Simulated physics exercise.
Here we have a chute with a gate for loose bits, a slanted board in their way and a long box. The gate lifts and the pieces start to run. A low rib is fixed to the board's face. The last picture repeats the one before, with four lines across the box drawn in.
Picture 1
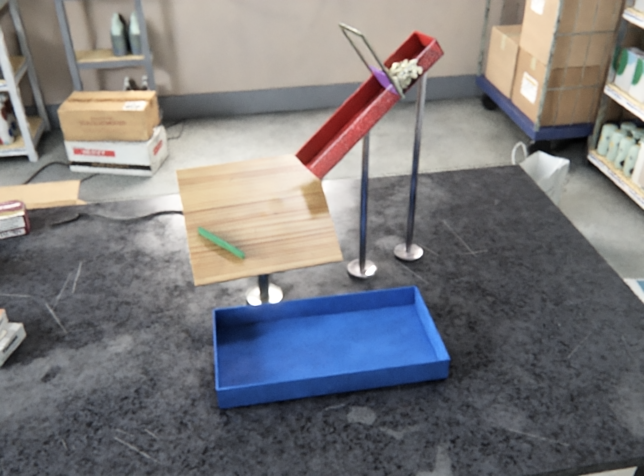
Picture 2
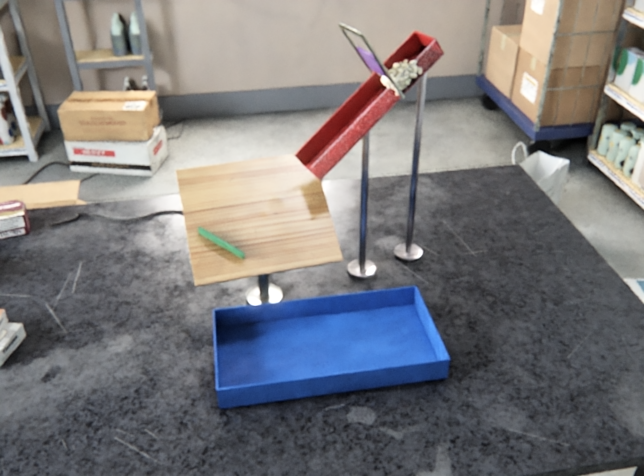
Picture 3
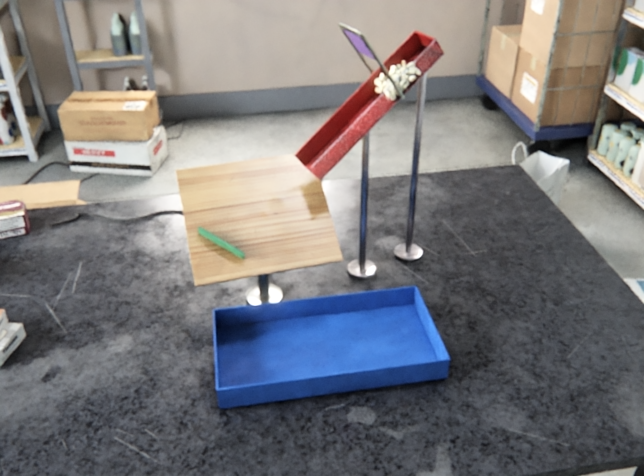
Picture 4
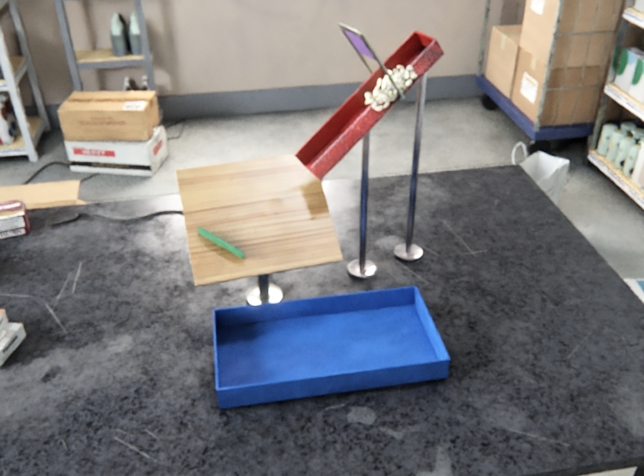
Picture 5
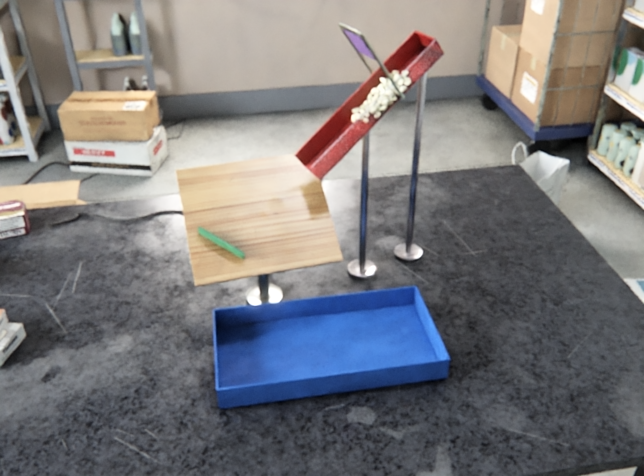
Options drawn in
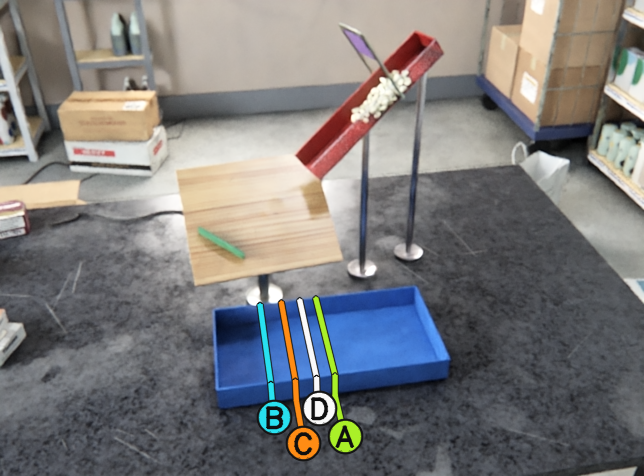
We see a sloping red chute above a tilted wooden board with a green strip and an empty blue box; a gate lifts, and a cluster of white beans slides a short way down the chute, spreading out.
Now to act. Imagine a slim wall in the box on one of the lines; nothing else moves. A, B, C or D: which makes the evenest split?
B.
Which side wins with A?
More lands on the left.
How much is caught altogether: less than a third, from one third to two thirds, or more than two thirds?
More than two thirds.
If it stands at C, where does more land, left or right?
Left.
On the marked copy, line A crosses the front rim at (334, 374); line B crosses the front rim at (270, 383); line C crosses the front rim at (295, 379); line D crosses the front rim at (316, 376).
If A is chosen, of what is caught, every piece on the left of the divider, not one piece on the right.
If B is chosen, of what is caught, roughly half on the left of the divider, roughly half on the right.
If C is chosen, of what is caught, almost all on the left of the divider, about a tenth on the right.
If D is chosen, of what is caught, almost all on the left of the divider, just a few on the right.
